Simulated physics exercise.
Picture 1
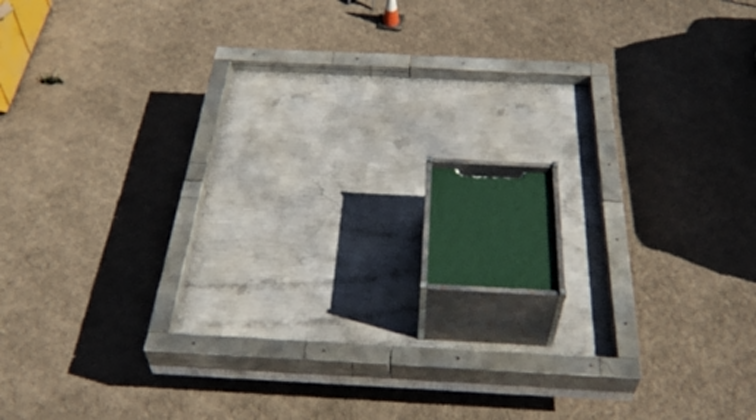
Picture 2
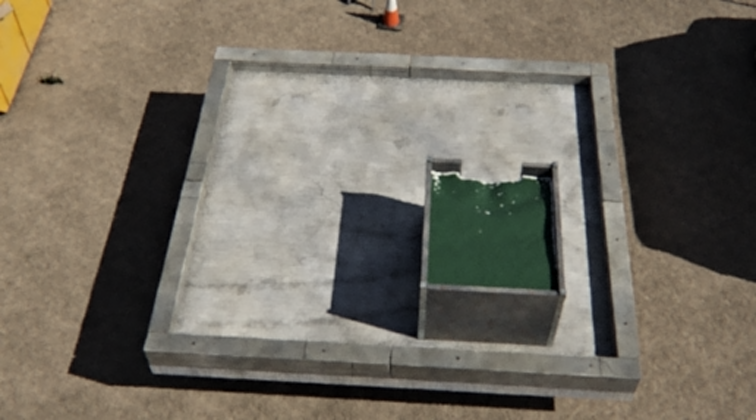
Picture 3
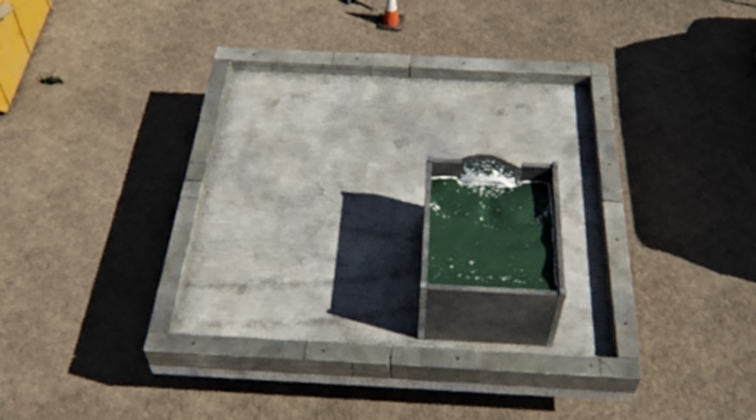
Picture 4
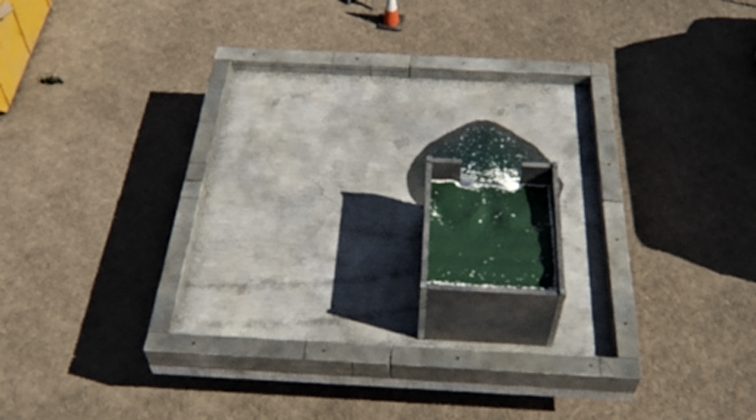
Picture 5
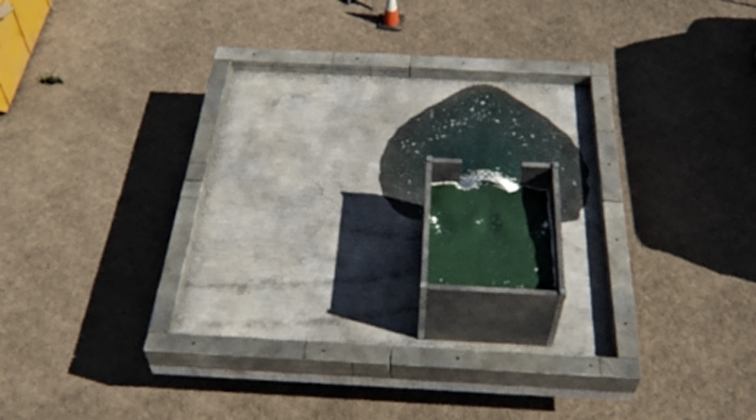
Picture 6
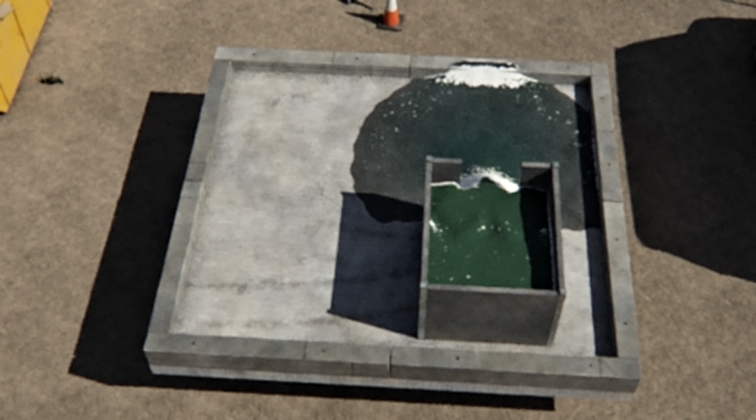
Dark green water pouring through a gap in an open tank's far side, spreading across a low-walled concrete pad.
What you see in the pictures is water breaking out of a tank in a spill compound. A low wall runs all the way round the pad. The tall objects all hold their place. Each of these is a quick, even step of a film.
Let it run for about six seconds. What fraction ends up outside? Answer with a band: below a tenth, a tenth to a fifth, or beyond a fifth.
A tenth to a fifth.
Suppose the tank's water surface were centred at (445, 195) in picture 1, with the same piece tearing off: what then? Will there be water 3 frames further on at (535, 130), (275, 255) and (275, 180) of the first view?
Submerged, untouched, untouched.
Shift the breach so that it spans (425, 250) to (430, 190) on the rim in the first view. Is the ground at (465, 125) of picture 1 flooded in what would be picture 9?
Well, by then that point would be left untouched.
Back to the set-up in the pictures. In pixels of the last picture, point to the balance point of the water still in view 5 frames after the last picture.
Close to pixel (478, 221).
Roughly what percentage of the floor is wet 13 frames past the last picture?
My best guess is some 50 %.
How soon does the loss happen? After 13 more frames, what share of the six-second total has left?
My figure: 80 percent.
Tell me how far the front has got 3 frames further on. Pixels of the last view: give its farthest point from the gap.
The front's farthest point is close to (325, 82).
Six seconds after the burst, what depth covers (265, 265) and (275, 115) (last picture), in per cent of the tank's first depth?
First 4 %, then 14 %.
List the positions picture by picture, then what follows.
In the first picture, the open tank at (492, 227) is whole and still.
In the second picture, the front is at a hidden place, out from the gap on the open tank's far side.
In the third picture, water pours out on the open tank's far side and has run to (479, 159).
In the fourth picture, the front is at (488, 125), out from the gap on the open tank's far side.
In the fifth picture, water pours out on the open tank's far side and has run to (484, 89).
In the sixth picture, water pours out on the open tank's far side and has run to (422, 80).
A moment on, water covers 40 % of the floor; the low wall has let 0 % over.
Next, water covers 40 % of the floor; the low wall has let 2 % over.
Then, water covers 45 % of the floor; the low wall has let 10 % over.
Later, water covers 60 % of the floor; the low wall has let 12 % over.
In the end, water covers 75 % of the floor; the low wall has let 13 % over.
